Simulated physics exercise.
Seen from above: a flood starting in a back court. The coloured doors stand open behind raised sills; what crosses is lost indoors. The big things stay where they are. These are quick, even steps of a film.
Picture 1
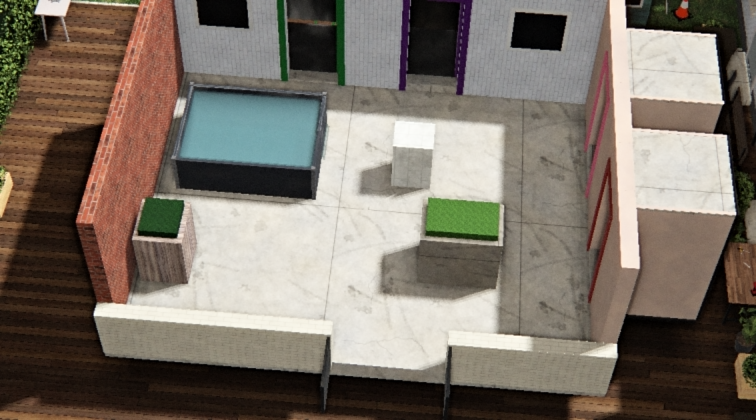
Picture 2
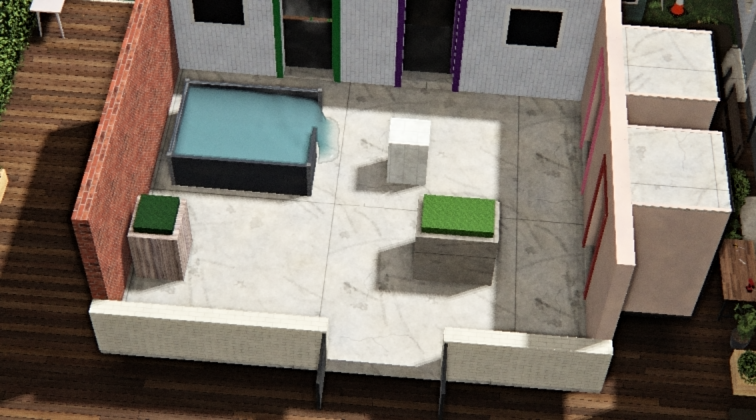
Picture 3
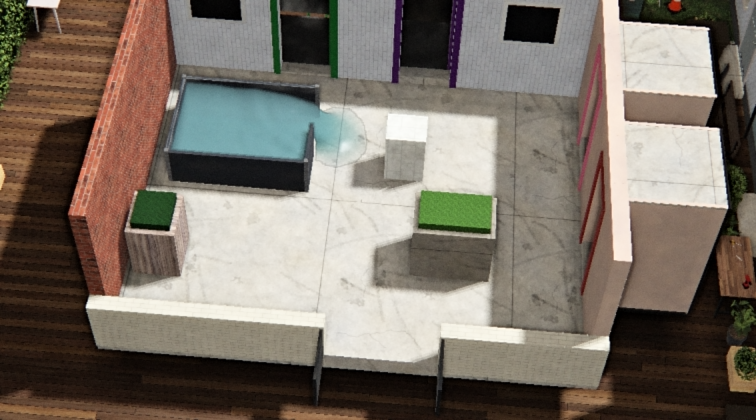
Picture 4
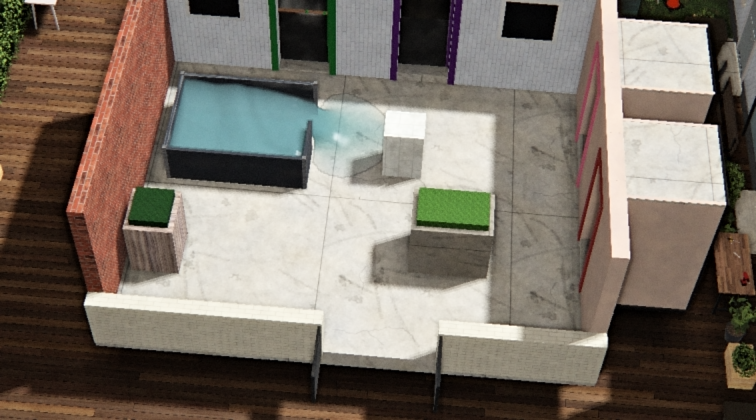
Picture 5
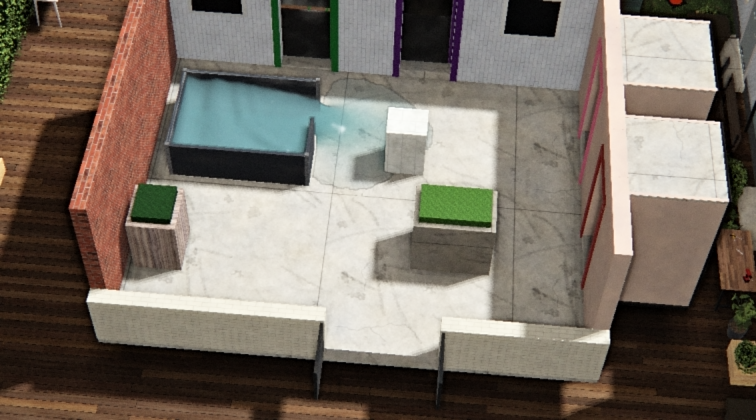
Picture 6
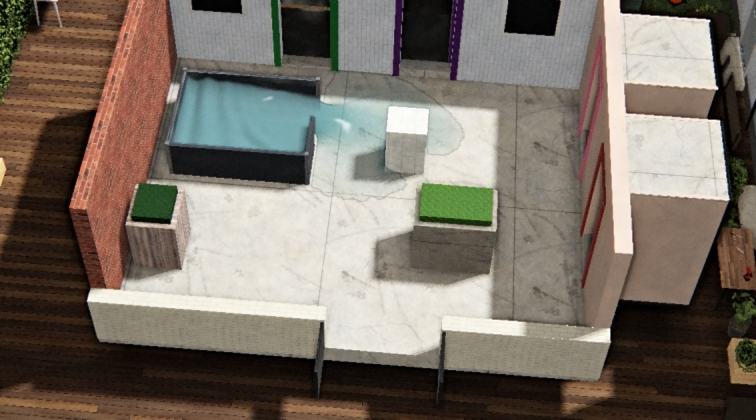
At the start, water lies still in a dark-sided tank at the upper left of a pale paved court, near open green and purple doorways. Water then pours from the tank's right side onto the paving, spreading rightward in a thin sheet around the white block.
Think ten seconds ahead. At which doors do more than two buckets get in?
In the end: The purple door holds within the limit; the green door holds within the limit; the red door holds within the limit; the pink door holds within the limit.
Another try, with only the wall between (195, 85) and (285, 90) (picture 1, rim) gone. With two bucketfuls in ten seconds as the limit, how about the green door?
Then: The green one goes over.
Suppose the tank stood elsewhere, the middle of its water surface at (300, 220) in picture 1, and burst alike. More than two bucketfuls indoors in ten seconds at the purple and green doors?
My reading: The purple one stays under, the green one stays under.
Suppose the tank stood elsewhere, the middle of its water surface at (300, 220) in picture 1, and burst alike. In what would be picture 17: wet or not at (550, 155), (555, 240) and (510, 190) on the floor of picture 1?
In turn: Awash, awash, awash.
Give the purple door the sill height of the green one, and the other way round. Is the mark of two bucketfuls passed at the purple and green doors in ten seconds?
Then: Purple lets more in, green holds.
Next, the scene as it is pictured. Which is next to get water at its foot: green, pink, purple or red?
It is the door marked purple.
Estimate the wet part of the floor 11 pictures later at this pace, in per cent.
About 35 per cent.
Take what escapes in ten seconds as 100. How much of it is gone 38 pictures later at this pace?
Roughly 45 per cent.
A moment on, water covers 25 % of the floor; the purple door wet at the sill, nothing in, the green door not reached, the red door not reached, the pink door not reached.
Next, water covers 35 % of the floor; the purple door under two buckets in, the green door not reached, the red door not reached, the pink door wet at the sill, nothing in.
Then, water covers 50 % of the floor; the purple door under two buckets in, the green door wet at the sill, nothing in, the red door wet at the sill, nothing in, the pink door under two buckets in.
Later, water covers 65 % of the floor; the purple door under two buckets in, the green door wet at the sill, nothing in, the red door wet at the sill, nothing in, the pink door under two buckets in.
In the end, water covers 85 % of the floor; the purple door under two buckets in, the green door wet at the sill, nothing in, the red door wet at the sill, nothing in, the pink door under two buckets in.
